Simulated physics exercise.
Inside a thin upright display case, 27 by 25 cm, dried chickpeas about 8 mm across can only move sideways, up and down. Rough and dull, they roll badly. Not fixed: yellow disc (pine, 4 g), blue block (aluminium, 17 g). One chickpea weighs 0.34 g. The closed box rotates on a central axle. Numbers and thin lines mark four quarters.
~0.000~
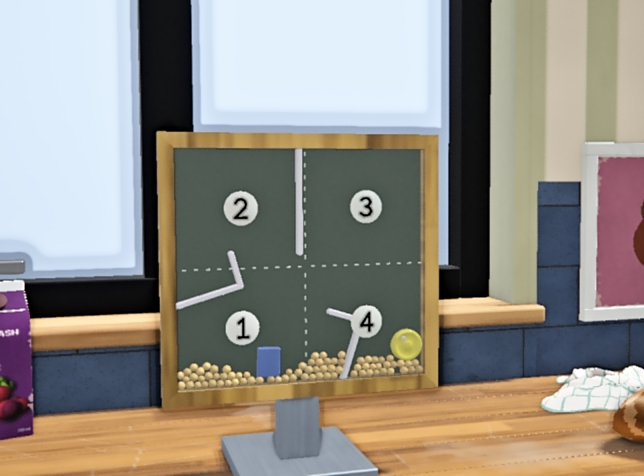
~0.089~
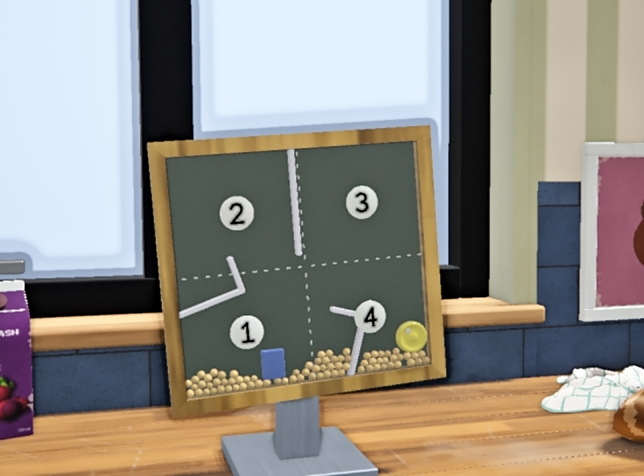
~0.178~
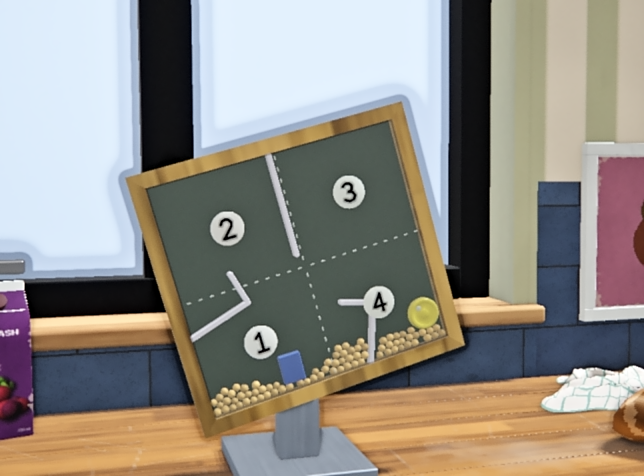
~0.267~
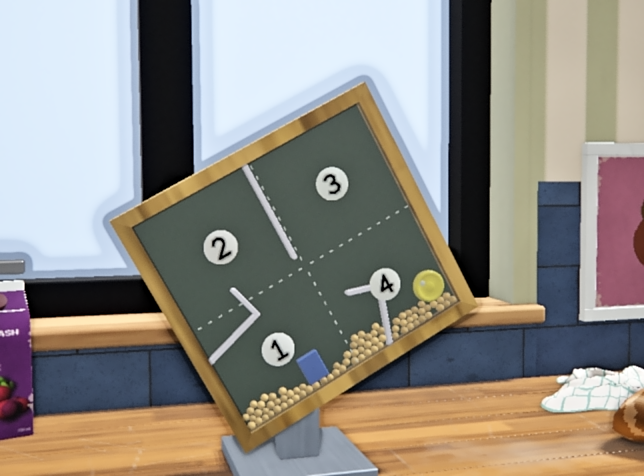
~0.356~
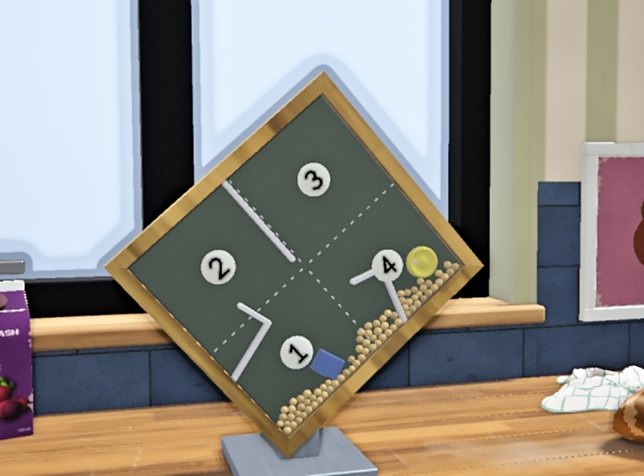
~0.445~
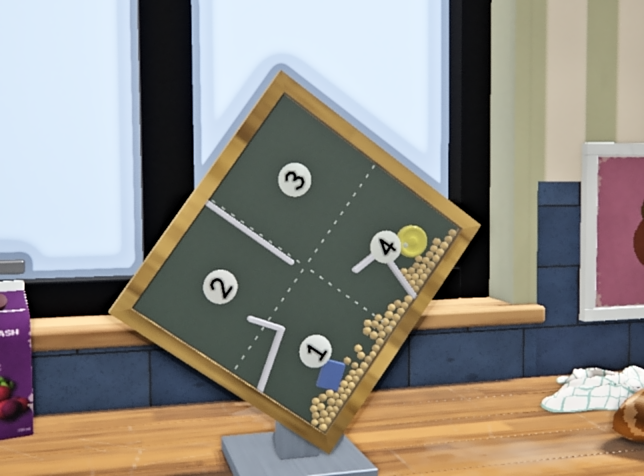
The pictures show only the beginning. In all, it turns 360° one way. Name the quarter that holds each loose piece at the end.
Blue block: 4; yellow disc: 4.
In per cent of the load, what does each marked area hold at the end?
Quarter 1: 5; quarter 2: 0; quarter 3: 0; quarter 4: 95.
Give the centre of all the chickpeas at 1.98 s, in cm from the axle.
About 8 cm right and 9 cm below.
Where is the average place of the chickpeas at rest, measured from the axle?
About 9 cm right and 8 cm below.
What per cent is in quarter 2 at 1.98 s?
Some 10 per cent.
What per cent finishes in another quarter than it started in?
Some 45 per cent.
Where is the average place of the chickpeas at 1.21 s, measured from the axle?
About 6 cm right and 3 cm above.
After 1.21 s, it stands 164° anticlockwise; the chickpeas' middle is 6 cm right of and 3 cm above the centre; no. 1, 70 %, no. 3, 15 %, no. 4, 15 %; yellow disc in no. 3; blue block in no. 1.
After 1.98 s, it has come round 275° anticlockwise; the chickpeas' middle is 8 cm right of and 9 cm below the centre; no. 2, 10 %, no. 3, 85 %, no. 4, 5 %; yellow disc in no. 3; blue block in no. 3.
After 2.64 s, it has come round 360° anticlockwise; the chickpeas' middle is 9 cm right of and 8 cm below the centre; no. 1, 10 %, no. 3, 5 %, no. 4, 85 %; yellow disc in no. 4; blue block in no. 4.
Settled by 3.4 s, it has come round 360° anticlockwise; no. 1, 5 %, no. 2, 0 %, no. 3, 0 %, no. 4, 95 %; yellow disc in no. 4; blue block in no. 4.
